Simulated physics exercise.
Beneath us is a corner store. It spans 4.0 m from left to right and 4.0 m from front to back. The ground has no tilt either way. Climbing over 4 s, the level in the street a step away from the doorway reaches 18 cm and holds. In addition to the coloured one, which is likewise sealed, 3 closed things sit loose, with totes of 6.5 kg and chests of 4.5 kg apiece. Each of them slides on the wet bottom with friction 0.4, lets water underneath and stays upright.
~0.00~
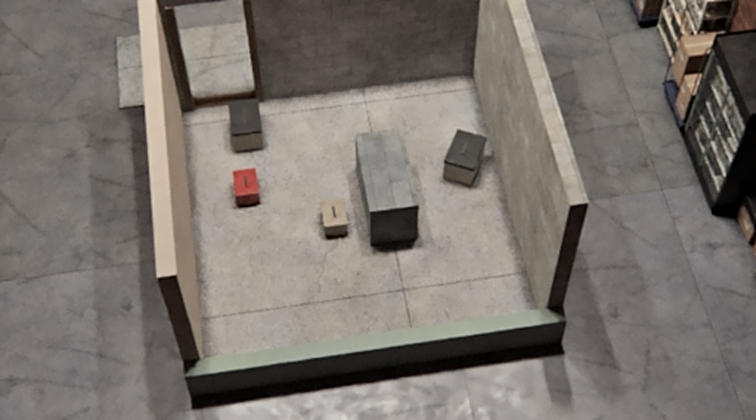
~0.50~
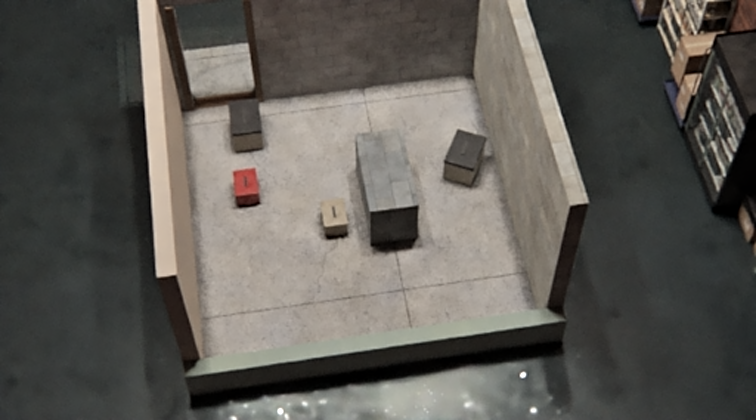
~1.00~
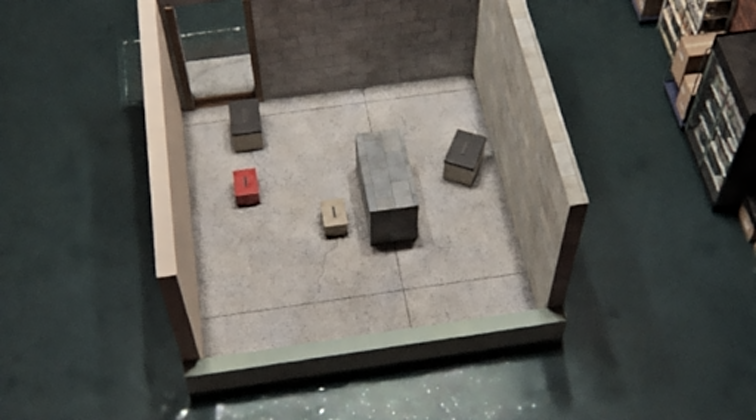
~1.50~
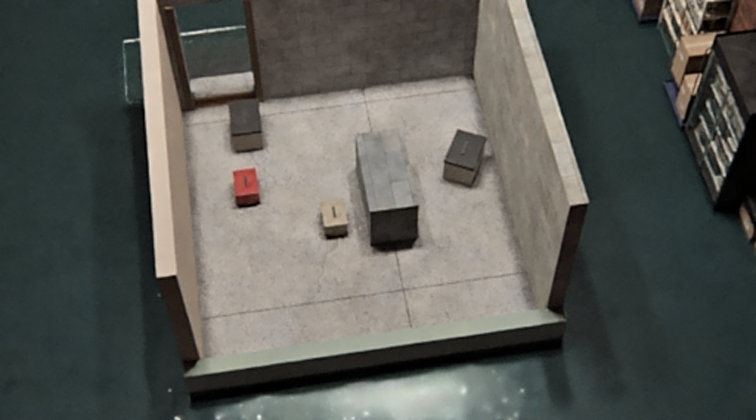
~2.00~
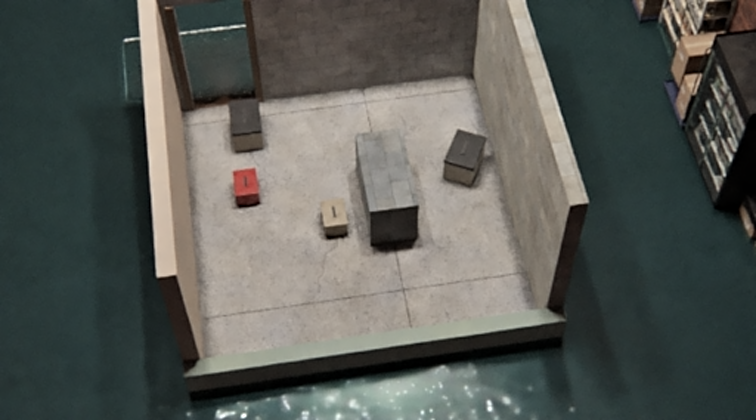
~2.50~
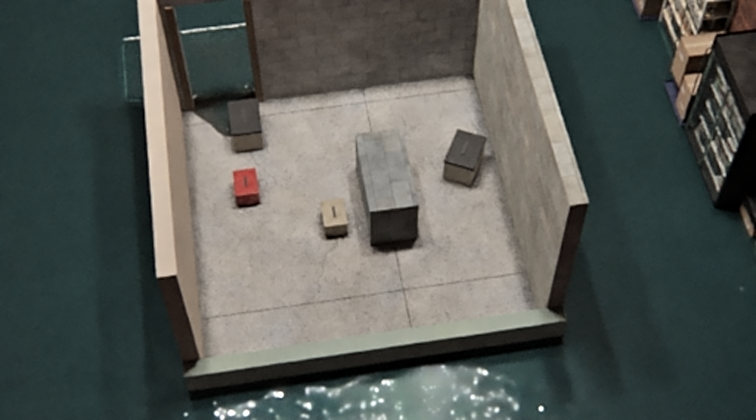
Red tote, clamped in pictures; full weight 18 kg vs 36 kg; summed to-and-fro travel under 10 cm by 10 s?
I predict even the lighter option keeps it in place.
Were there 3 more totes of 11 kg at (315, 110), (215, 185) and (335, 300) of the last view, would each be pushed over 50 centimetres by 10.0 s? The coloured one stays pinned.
Spot one stays inside, spot two crosses the limit, spot three stays inside.
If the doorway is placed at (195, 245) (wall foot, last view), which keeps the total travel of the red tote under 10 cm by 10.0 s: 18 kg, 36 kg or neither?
In that case the lighter option suffices.
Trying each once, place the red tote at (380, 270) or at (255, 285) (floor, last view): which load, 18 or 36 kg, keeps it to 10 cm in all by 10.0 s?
Log: Try 1 the lighter pick works; try 2 the lighter pick works.
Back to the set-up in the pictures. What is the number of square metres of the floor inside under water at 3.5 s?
I'd put it close to 2.0 m2.
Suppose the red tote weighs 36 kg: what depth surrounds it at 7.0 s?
Close to 5 cm deep.
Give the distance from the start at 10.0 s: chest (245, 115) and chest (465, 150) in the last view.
They sit 300 cm and 0 cm away, in the order given.
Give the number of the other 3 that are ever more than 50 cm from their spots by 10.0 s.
2 of them.
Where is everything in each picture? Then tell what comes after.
In the first picture, the red tote at (246, 182) rests on the ground; 0.0 m2 under water; 0 of 4 have shifted.
In the second picture, the red tote at (246, 182) rests on the ground; 0.0 m2 under water; 0 of 4 have shifted.
In the third picture, the red tote at (246, 182) rests on the ground; water covers 0.0 m2; 0 of 4 have shifted.
In the fourth picture, the red tote at (246, 182), on the bottom; 0.0 m2 under water; 0 of 4 have shifted.
In the fifth picture, the red tote at (246, 182) rests on the ground; 0.0 m2 under water; 0 of 4 have shifted.
In the sixth picture, the red tote at (246, 182) rests on the ground; 0.2 m2 under water; 0 of 4 have shifted.
After 3.5 s the red tote would be 0 cm from its start with 18 kg and 0 cm from its start with 36 kg; 1 cm of water round it then.
After 4.5 s the red tote would be 0 cm from its start with 18 kg and 0 cm from its start with 36 kg; 4 cm of water round it then.
After 7.0 s the red tote would be 0 cm from its start with 18 kg and 0 cm from its start with 36 kg; 5 cm of water round it then.
After 10.0 s the red tote would be 0 cm from its start with 18 kg and 0 cm from its start with 36 kg; 6 cm of water round it then.
